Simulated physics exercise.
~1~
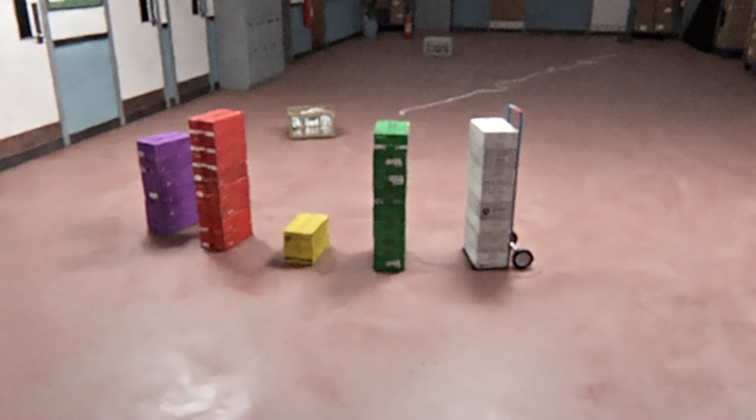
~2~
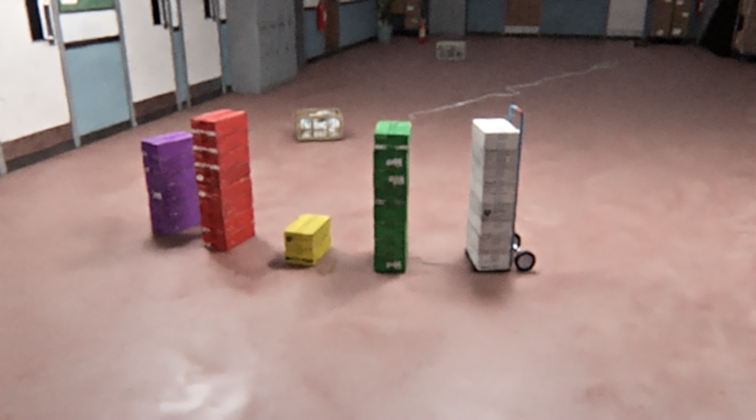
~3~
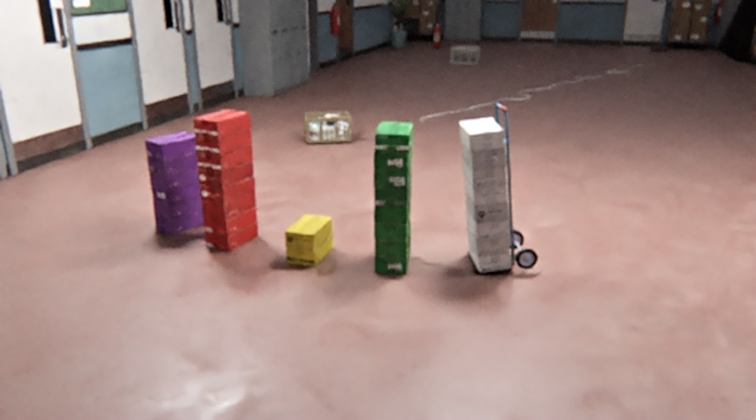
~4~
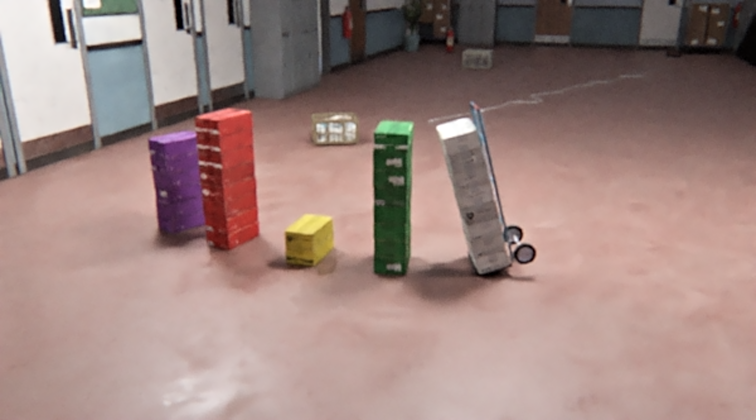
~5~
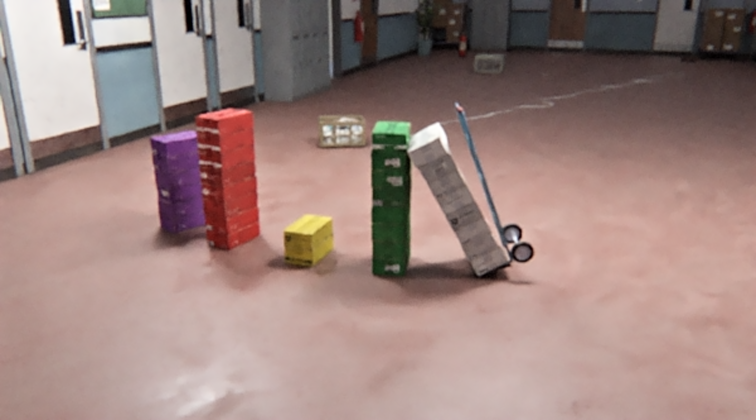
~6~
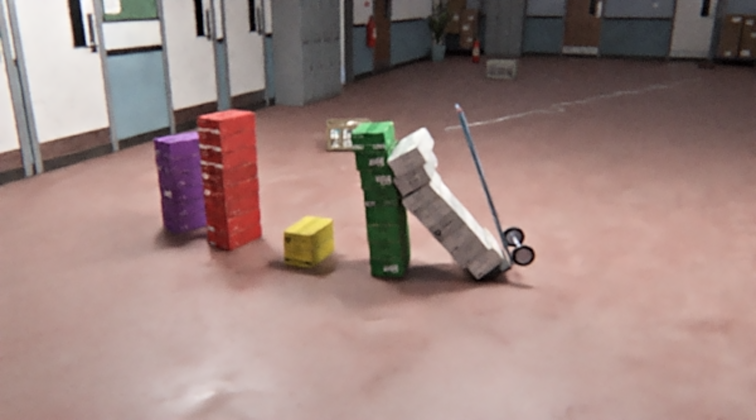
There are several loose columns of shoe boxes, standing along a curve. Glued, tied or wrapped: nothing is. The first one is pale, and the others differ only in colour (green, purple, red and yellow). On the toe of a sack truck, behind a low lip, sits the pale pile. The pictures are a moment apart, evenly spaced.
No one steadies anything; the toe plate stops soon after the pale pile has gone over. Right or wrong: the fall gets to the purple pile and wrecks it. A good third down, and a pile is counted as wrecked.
Wrong.
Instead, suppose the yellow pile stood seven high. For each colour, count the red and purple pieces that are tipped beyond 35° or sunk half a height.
Tally: Red = 7; purple = 6.
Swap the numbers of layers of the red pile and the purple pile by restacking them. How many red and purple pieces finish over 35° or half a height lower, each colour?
The counts are red 0, purple 0.
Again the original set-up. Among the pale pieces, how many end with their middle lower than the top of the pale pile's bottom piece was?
Counting them up gives 3.
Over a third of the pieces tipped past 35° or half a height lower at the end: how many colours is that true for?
The answer is 1.
Just after the last frame, 8 of the pale pile down; none of the 6 purple boxes down (0 of 24 in all colours); top purple box unmoved; top green box tilted clearly, half its height lower.
A moment on, 8 of the pale pile down; none of the 6 purple boxes down (8 of 24 in all colours); top purple box unmoved; top green box on its side.
When it is over, 8 of the pale pile down; none of the 6 purple boxes down (8 of 24 in all colours); top purple box unmoved; top green box on its side. In pixels of the last frame, middles, top purple box near (182, 145), top green box near (219, 231).
